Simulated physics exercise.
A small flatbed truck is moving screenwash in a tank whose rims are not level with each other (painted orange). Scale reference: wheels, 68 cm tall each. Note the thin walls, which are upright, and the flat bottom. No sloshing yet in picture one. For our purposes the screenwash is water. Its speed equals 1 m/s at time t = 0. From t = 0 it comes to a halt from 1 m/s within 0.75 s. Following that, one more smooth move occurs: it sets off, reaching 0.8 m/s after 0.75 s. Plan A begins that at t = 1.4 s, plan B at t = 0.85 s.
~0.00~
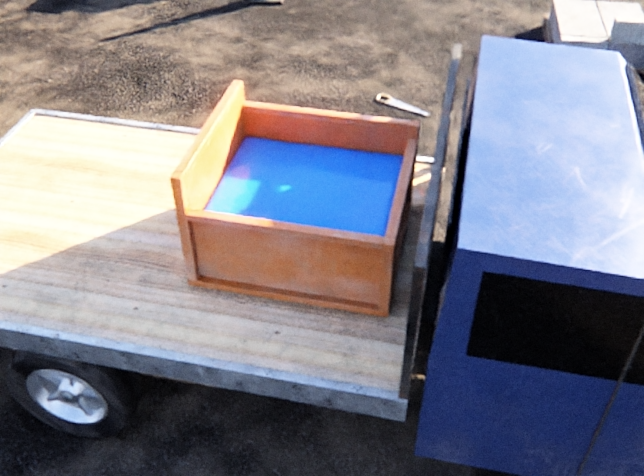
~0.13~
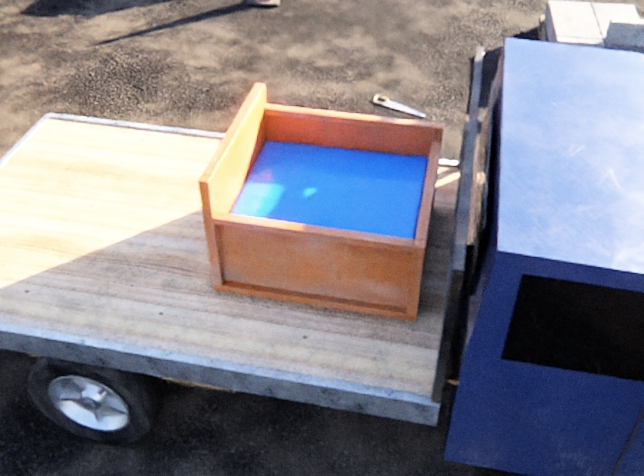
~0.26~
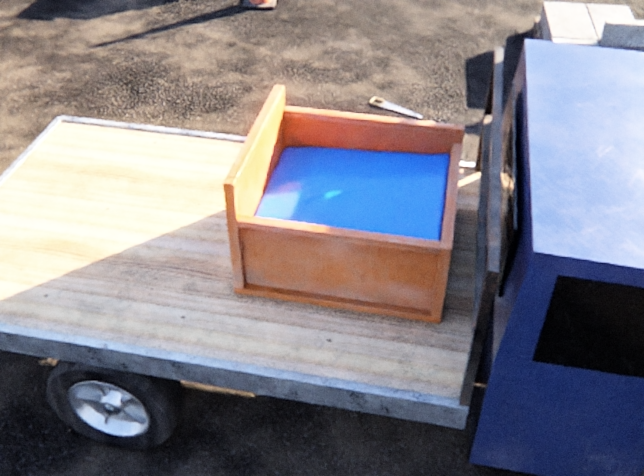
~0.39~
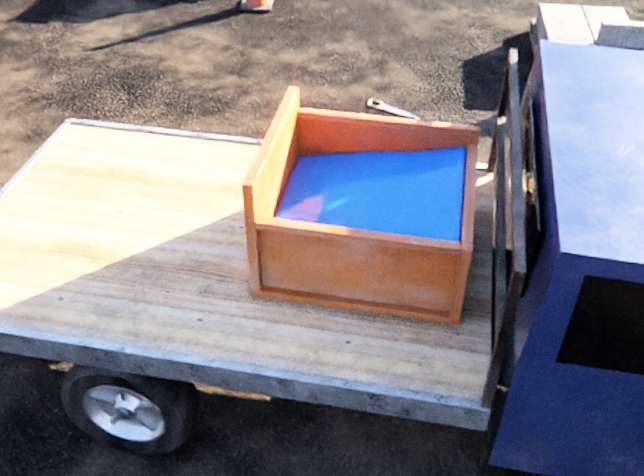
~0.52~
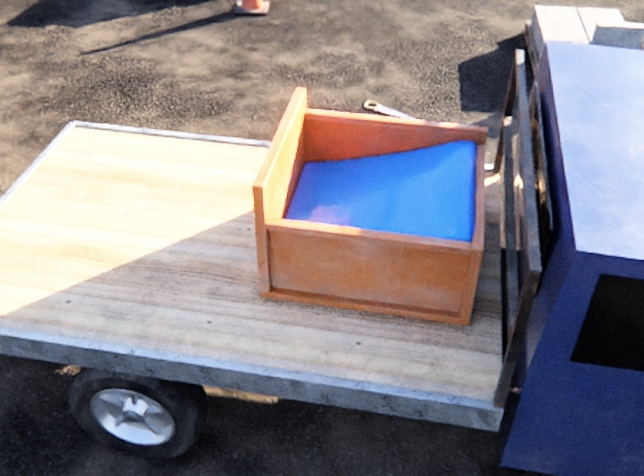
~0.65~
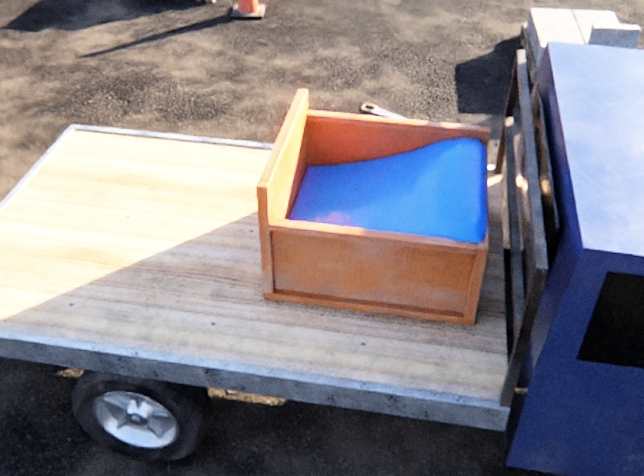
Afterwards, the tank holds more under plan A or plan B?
Under plan A it holds more.
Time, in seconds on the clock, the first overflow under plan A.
At about 0.9 s.
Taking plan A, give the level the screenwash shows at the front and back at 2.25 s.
Heights: Front 22 cm, then back 38 cm.
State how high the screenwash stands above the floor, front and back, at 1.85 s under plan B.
It sits near 48 cm in front and near 24 cm behind.
For plan A, At 2.25 s it stands 38 cm high behind and 22 cm in front; 1 per cent has gone over the front.
For plan A, At 5.14 s 1 per cent has gone over the front, 3 of 230 litres.
For plan B, At 1.85 s it stands 25 cm high behind and 48 cm in front; 2 per cent has gone over the front and the near side.
For plan B, At 4.59 s 6 per cent has gone over the front, 15 of 230 litres.
